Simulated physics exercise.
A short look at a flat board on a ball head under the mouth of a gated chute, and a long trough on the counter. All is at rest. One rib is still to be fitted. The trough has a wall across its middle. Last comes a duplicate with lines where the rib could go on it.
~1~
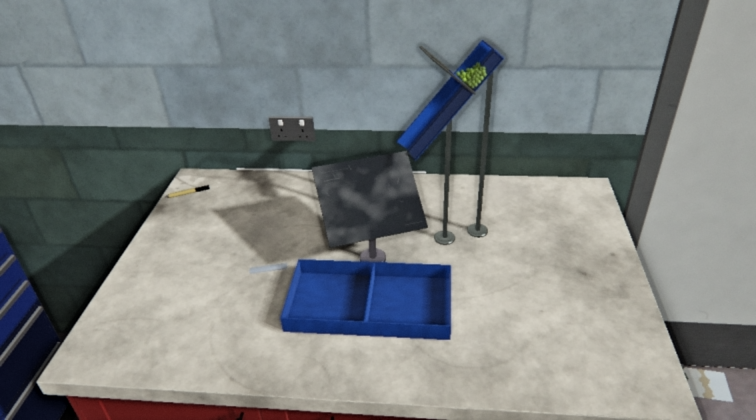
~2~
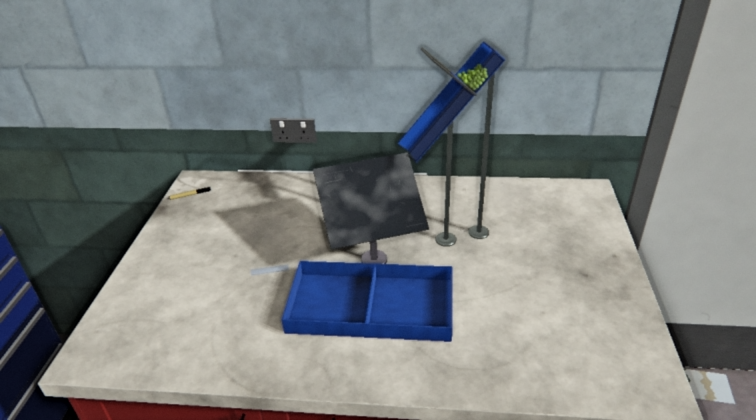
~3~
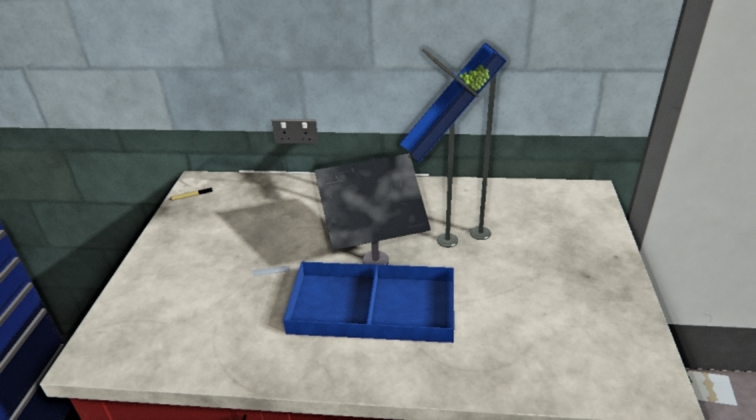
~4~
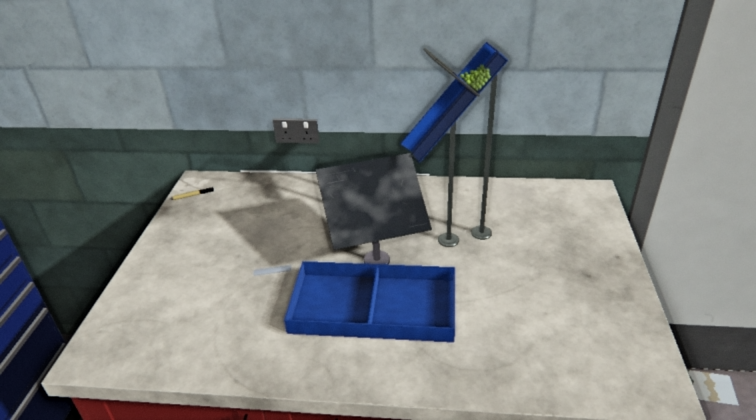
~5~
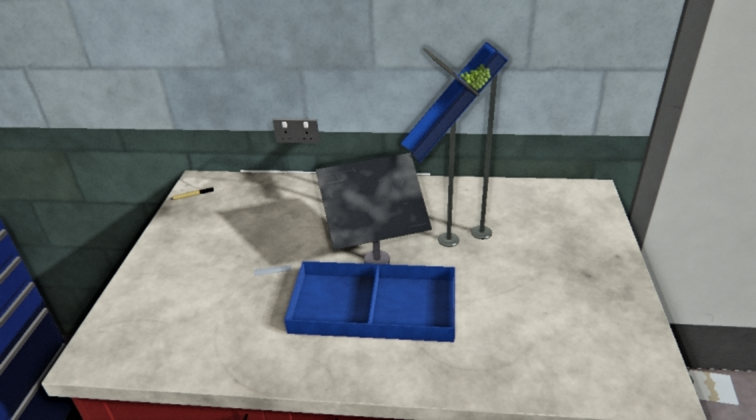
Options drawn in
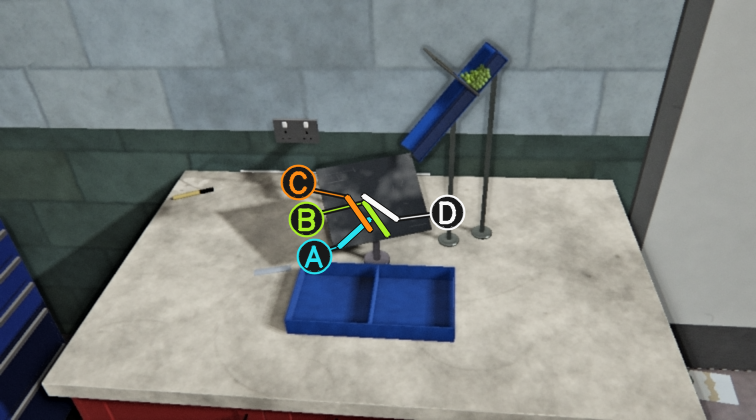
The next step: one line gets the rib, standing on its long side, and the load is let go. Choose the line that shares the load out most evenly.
The best line is A.
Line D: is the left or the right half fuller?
Right.
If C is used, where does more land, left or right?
More lands on the right.
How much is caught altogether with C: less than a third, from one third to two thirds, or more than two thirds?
More than two thirds.
On the marked copy, line A from (369, 219) to (339, 246); line B from (364, 202) to (387, 234); line C from (347, 197) to (369, 229); line D from (364, 196) to (396, 219).
For line A, of what is caught, about half in the left half, about half in the right.
For line B, of what is caught, a small part in the left half, most in the right.
For line C, of what is caught, a small part in the left half, nearly all in the right.
For line D, of what is caught, a small part in the left half, most in the right.
